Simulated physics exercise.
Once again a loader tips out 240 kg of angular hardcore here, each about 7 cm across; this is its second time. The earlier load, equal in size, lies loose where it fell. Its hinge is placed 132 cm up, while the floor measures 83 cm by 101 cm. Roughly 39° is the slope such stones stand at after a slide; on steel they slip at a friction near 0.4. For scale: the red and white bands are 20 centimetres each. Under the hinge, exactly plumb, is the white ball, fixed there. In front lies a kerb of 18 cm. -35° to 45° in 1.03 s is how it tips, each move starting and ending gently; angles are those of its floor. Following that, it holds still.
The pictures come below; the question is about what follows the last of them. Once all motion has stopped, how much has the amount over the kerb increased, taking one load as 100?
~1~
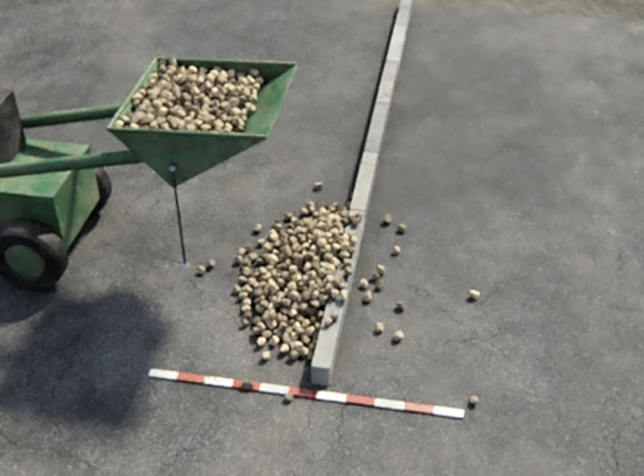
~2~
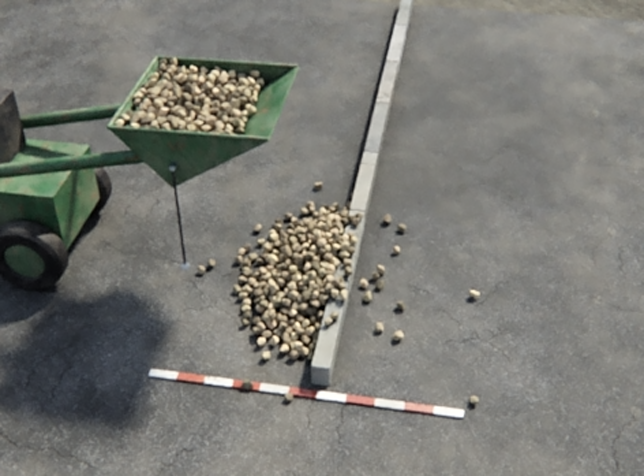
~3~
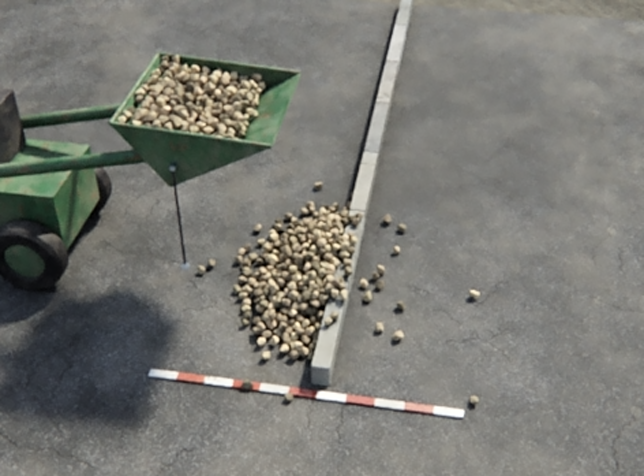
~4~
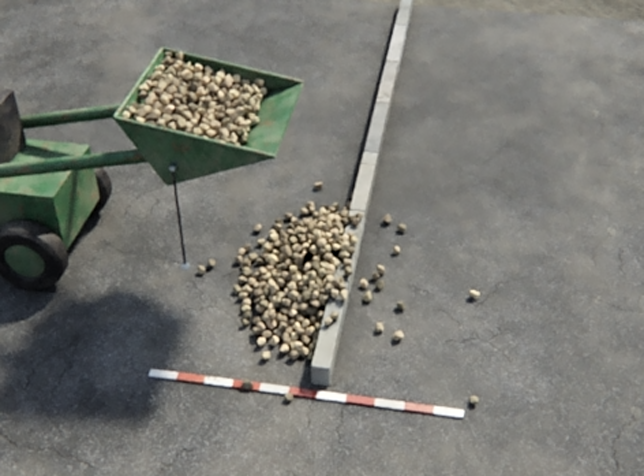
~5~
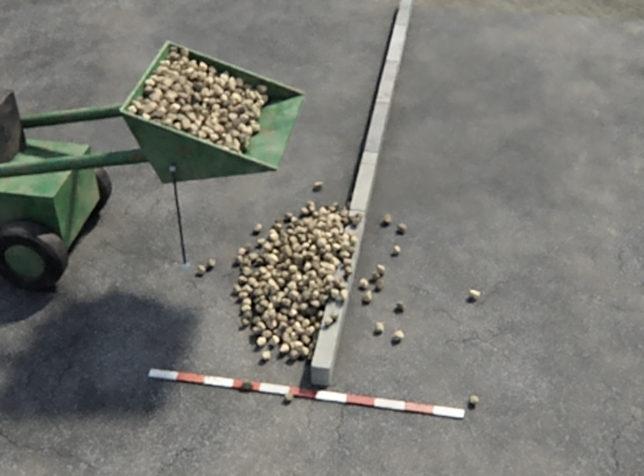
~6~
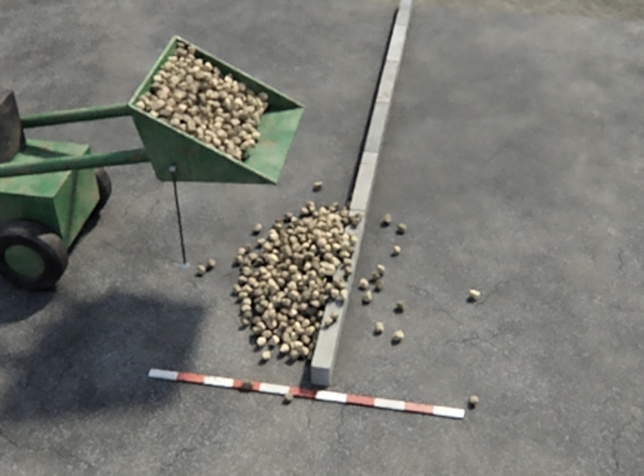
It has increased by some 7 per cent.
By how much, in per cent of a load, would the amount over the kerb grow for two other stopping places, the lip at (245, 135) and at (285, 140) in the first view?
About 0 per cent from the first spot and 20 per cent from the second.
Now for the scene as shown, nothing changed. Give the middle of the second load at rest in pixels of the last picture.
Their centre ends up near (292, 259).
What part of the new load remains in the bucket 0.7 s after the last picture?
It holds some 65 percent.
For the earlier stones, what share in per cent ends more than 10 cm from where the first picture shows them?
About 5 %.
Then, 0.3 s after the last picture the floor is at 32°; in per cent of one load, 100 in the bucket, 98 on this side of the kerb, 2 over the kerb; the foremost stones are at (412, 300).
Then, 0.7 s after the last picture the floor is at 45°; in per cent of one load, 63 in the bucket, 135 on this side of the kerb, 2 over the kerb; the foremost stones are at (412, 300).
Then, 1.0 s after the last picture the floor is at 45°; in per cent of one load, 5 in the bucket, 192 on this side of the kerb, 3 over the kerb; the foremost stones are at (412, 300).
Then, 3.5 s after the last picture the floor is at 45°; in per cent of one load, 0 in the bucket, 191 on this side of the kerb, 9 over the kerb; the foremost stones are at (440, 312). Net gain over the kerb, 7.
